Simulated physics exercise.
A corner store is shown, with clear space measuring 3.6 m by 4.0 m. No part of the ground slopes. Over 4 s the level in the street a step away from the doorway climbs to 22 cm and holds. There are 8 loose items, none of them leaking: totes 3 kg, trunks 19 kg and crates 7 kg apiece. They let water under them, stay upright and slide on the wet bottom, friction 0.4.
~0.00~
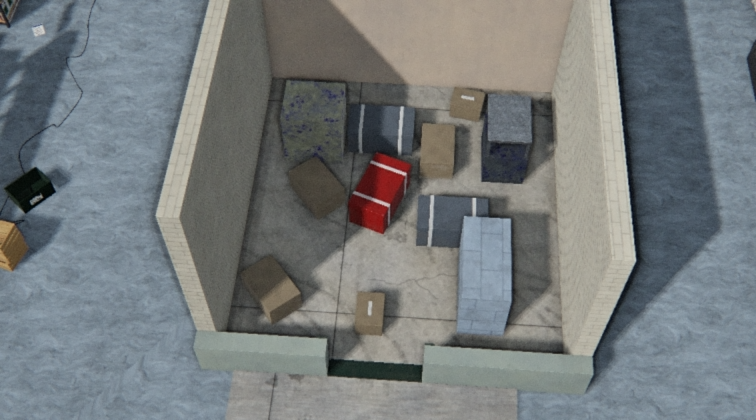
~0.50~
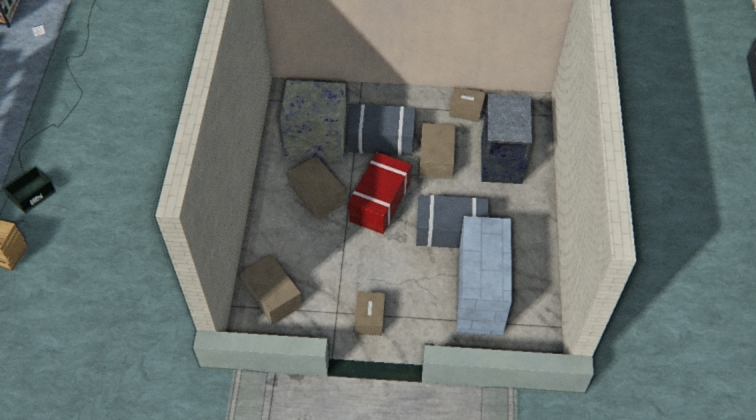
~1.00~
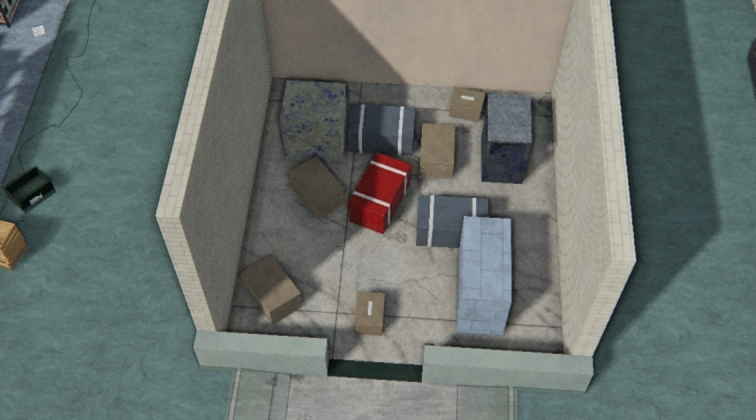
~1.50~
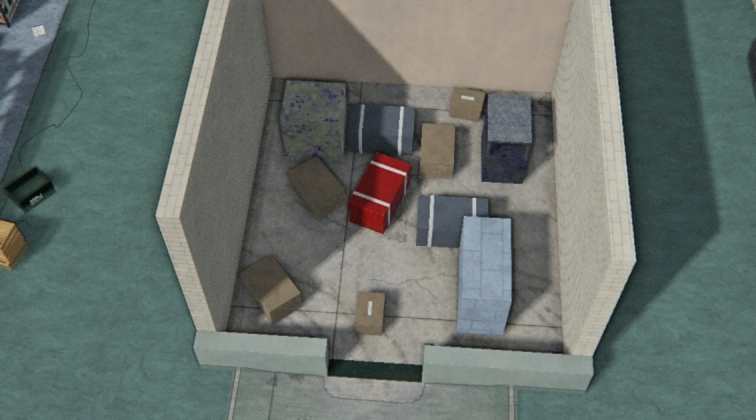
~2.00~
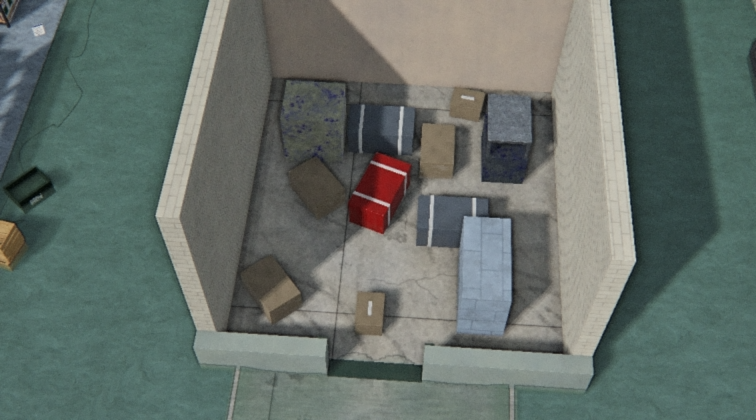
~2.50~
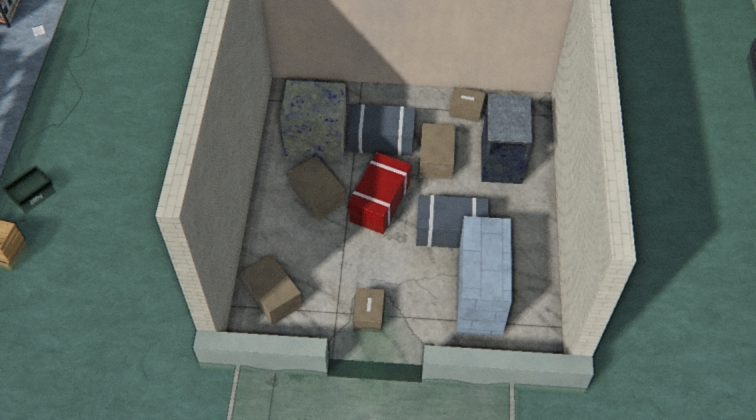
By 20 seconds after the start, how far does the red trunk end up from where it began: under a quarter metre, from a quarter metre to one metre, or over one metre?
Prediction: It relocates a long stretch.
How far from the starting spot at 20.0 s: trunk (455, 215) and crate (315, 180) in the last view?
The first is 40 cm from its start, the second 50 cm.
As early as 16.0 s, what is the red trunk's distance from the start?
Roughly 200 cm.
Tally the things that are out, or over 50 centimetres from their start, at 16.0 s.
That would be 7.
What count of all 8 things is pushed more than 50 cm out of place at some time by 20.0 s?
8 of them.
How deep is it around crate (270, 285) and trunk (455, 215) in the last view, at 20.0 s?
First roughly 13 cm, second roughly 16 cm.
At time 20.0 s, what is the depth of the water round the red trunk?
Roughly 20 cm at that moment.
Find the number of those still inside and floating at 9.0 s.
By my count, 7.
After 4.0 s the red trunk is near (380, 183), 0.0 m from its start, aground; 0 afloat.
After 9.0 s the red trunk is near (390, 112), 1.0 m from its start, afloat; 7 afloat.
After 16.0 s the red trunk is near (486, 93), 1.8 m from its start, afloat; 8 afloat.
After 20.0 s the red trunk is near (479, 94), 1.7 m from its start, afloat; 8 afloat.
